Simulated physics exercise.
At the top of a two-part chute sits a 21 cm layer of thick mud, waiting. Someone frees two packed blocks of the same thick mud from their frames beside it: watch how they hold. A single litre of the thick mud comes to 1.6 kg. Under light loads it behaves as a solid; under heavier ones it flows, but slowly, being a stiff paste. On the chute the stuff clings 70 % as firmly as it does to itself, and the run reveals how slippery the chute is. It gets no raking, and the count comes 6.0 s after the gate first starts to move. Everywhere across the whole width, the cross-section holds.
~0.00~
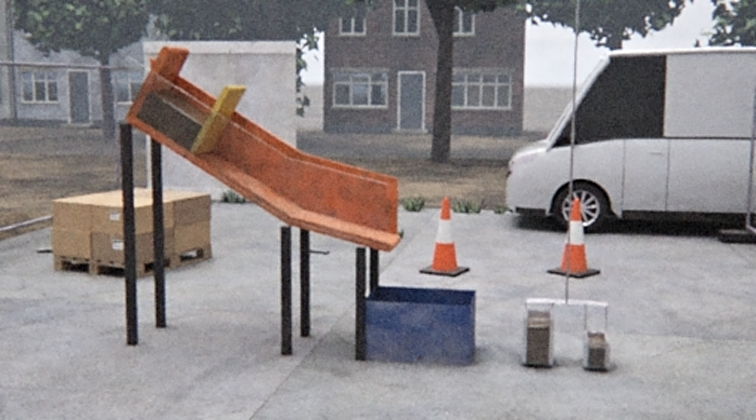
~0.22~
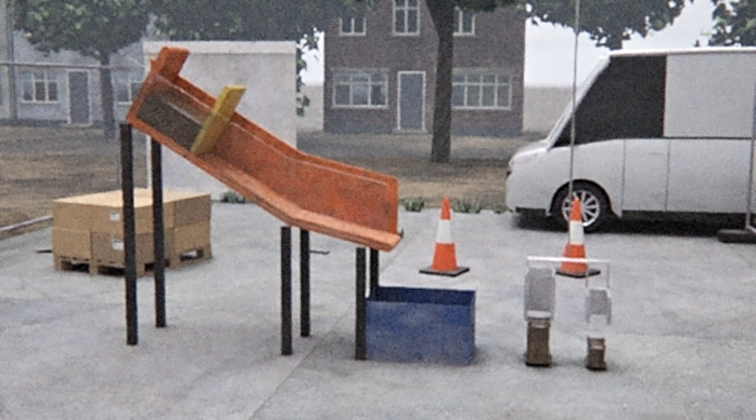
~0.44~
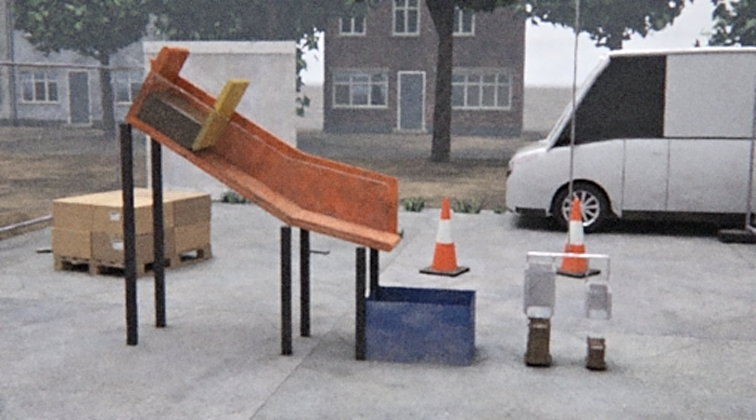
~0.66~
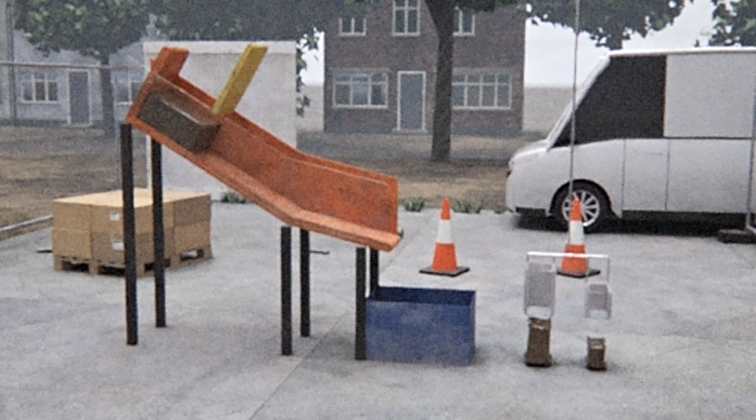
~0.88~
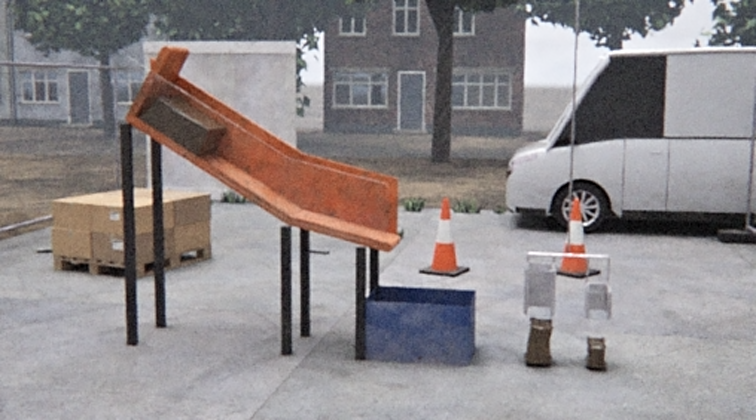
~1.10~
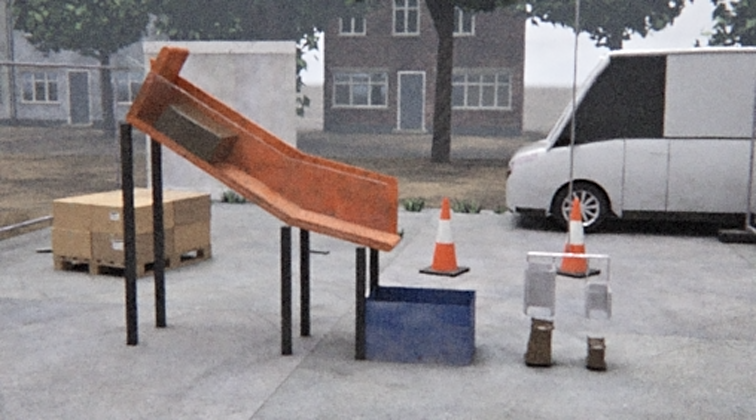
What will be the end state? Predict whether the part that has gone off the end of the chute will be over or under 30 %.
My prediction is under.
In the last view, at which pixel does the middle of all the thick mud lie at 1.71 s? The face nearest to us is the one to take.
Near (239, 167).
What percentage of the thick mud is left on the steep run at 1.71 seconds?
Share at that time: About 100 %.
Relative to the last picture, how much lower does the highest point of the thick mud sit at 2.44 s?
Around 49.5 cm.
By 1.71 s, all is on the steep run, none on the flatter one and 0 % past the end.
By 2.44 s, 25 % is on the steep run, 75 % on the flatter one and 0 % past the end.
By 3.17 s, 15 % is on the steep run, 85 % on the flatter one and 0 % past the end.
By 3.90 s, 15 % is on the steep run, 85 % on the flatter one and 0 % past the end.
By 6.39 s, at the end, 15 % is on the steep run, 85 % on the flatter one and 0 % past the end.
